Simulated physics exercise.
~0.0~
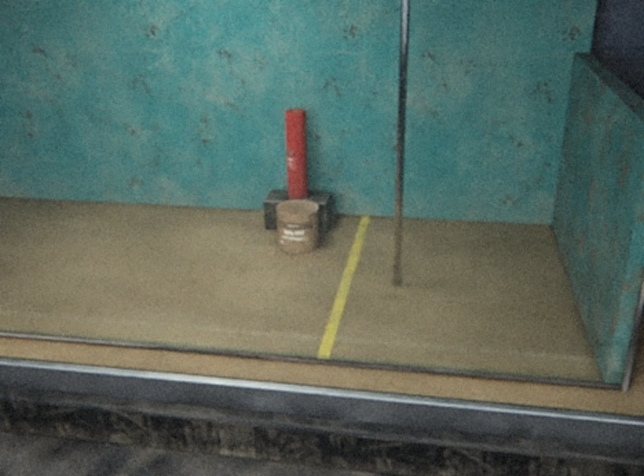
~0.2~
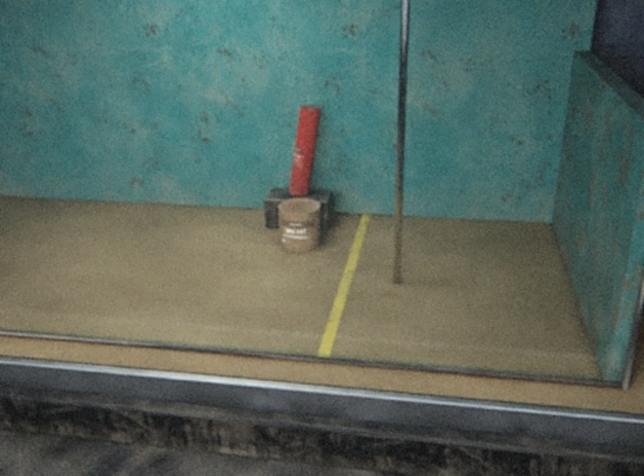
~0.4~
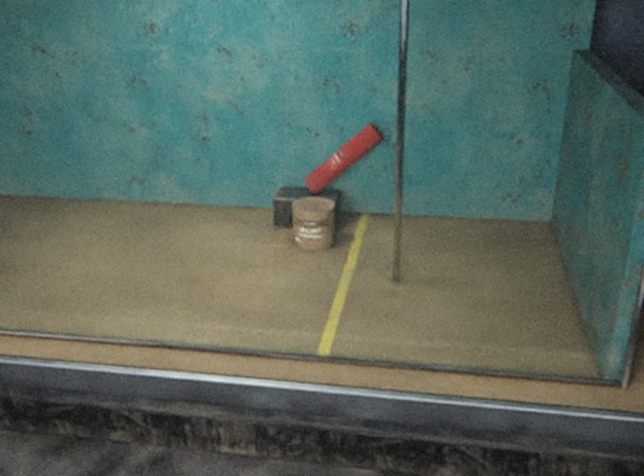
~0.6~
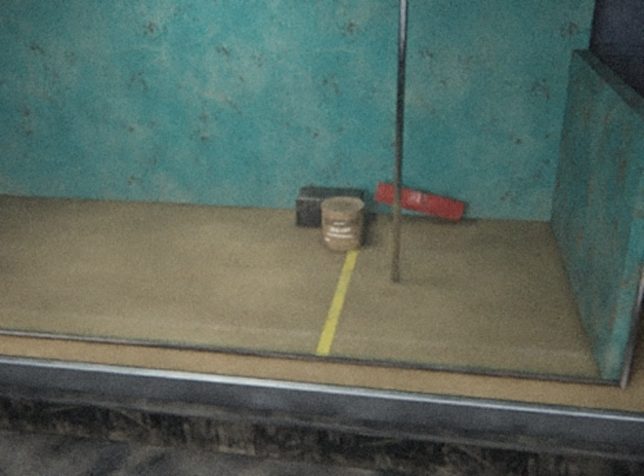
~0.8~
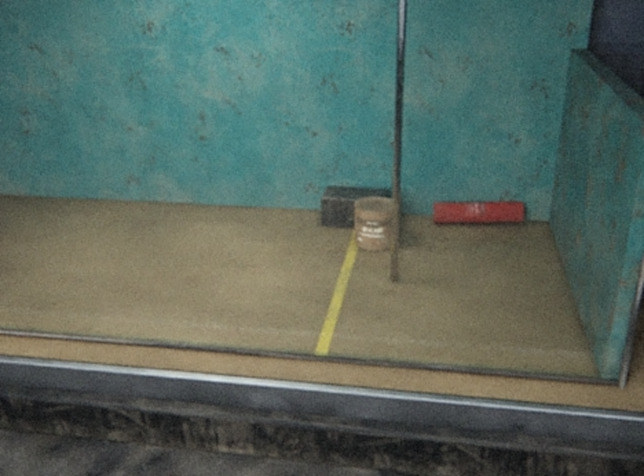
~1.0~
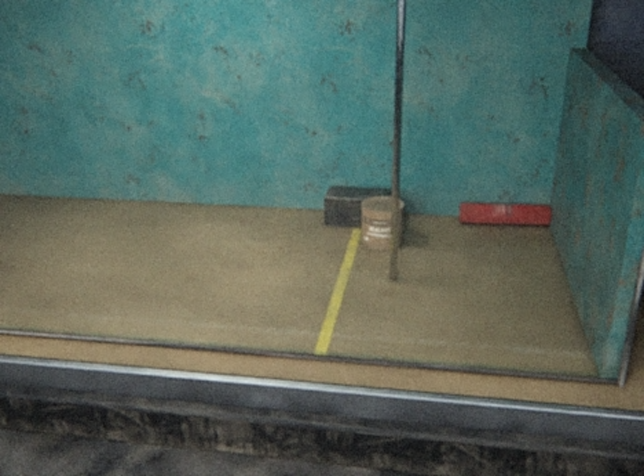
A red roll tips over and slides right to the side wall as a toolbox and bucket slide across the yellow line.
